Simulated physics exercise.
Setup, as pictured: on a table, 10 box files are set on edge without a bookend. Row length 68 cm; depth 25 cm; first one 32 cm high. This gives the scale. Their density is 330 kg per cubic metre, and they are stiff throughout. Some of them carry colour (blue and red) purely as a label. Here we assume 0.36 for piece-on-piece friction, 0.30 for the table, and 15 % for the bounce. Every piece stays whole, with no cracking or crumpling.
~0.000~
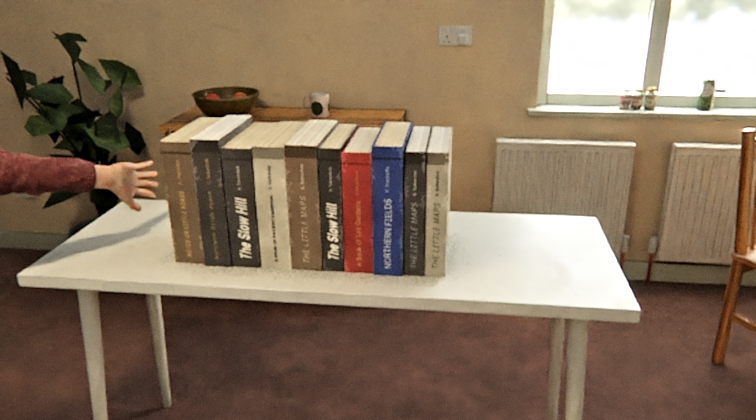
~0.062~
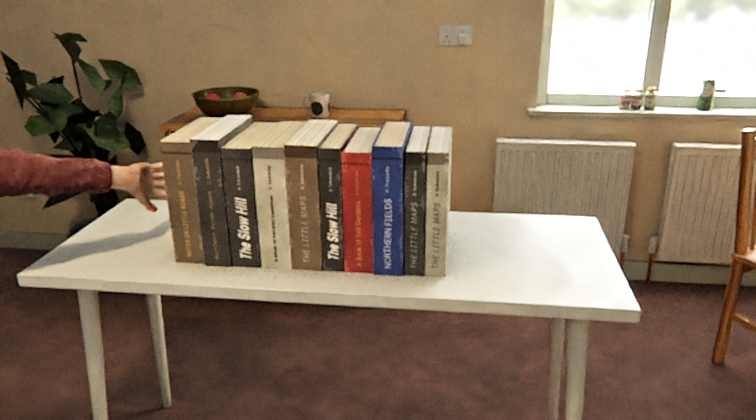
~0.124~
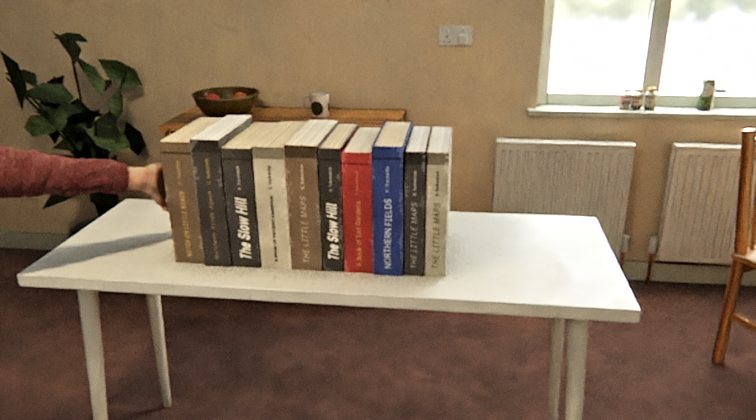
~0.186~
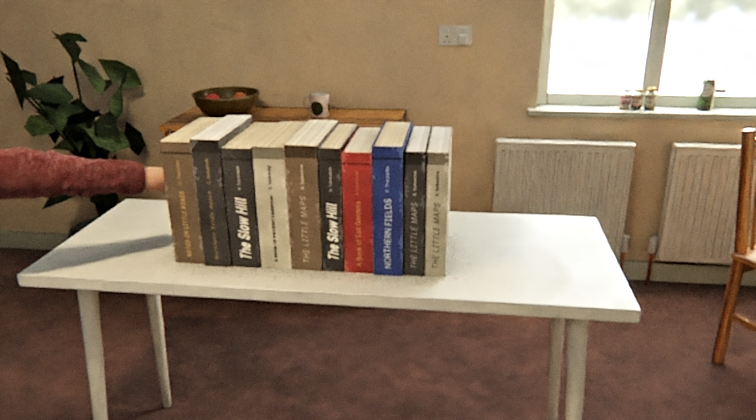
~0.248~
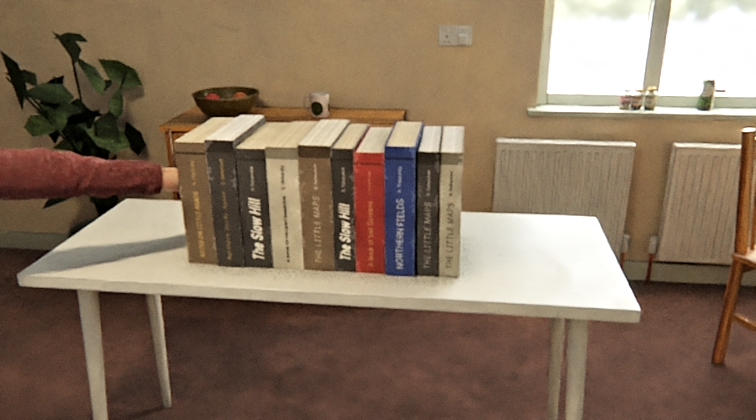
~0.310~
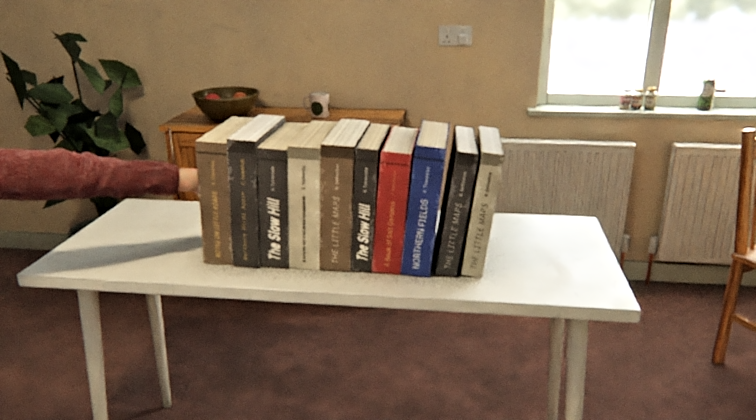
A row of books slides right and starts leaning as a hand pushes its left end.
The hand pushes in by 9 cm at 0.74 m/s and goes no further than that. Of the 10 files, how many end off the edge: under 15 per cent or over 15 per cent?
Under 15 per cent.
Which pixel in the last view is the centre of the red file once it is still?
About pixel (476, 212).
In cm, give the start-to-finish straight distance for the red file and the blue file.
Well, the red finishes 30 cm from where it began, while the blue finishes 30 cm from its start.
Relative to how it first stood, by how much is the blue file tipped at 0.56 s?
Tilt: Approx. 40°.
After 0.38 s, none of the 10 files off the edge, 10 disturbed; blue file 14° from how it stood; red file 12° from how it stood.
After 0.56 s, none of the 10 files off the edge, 10 disturbed; blue file 38° from how it stood; red file 32° from how it stood.
In the end (1.1 s), none of the 10 files off the edge, 10 disturbed; blue file 57° from how it stood; red file 51° from how it stood. That is 0 per cent. From the last view, middles, blue file near (530, 217), red file near (476, 212).
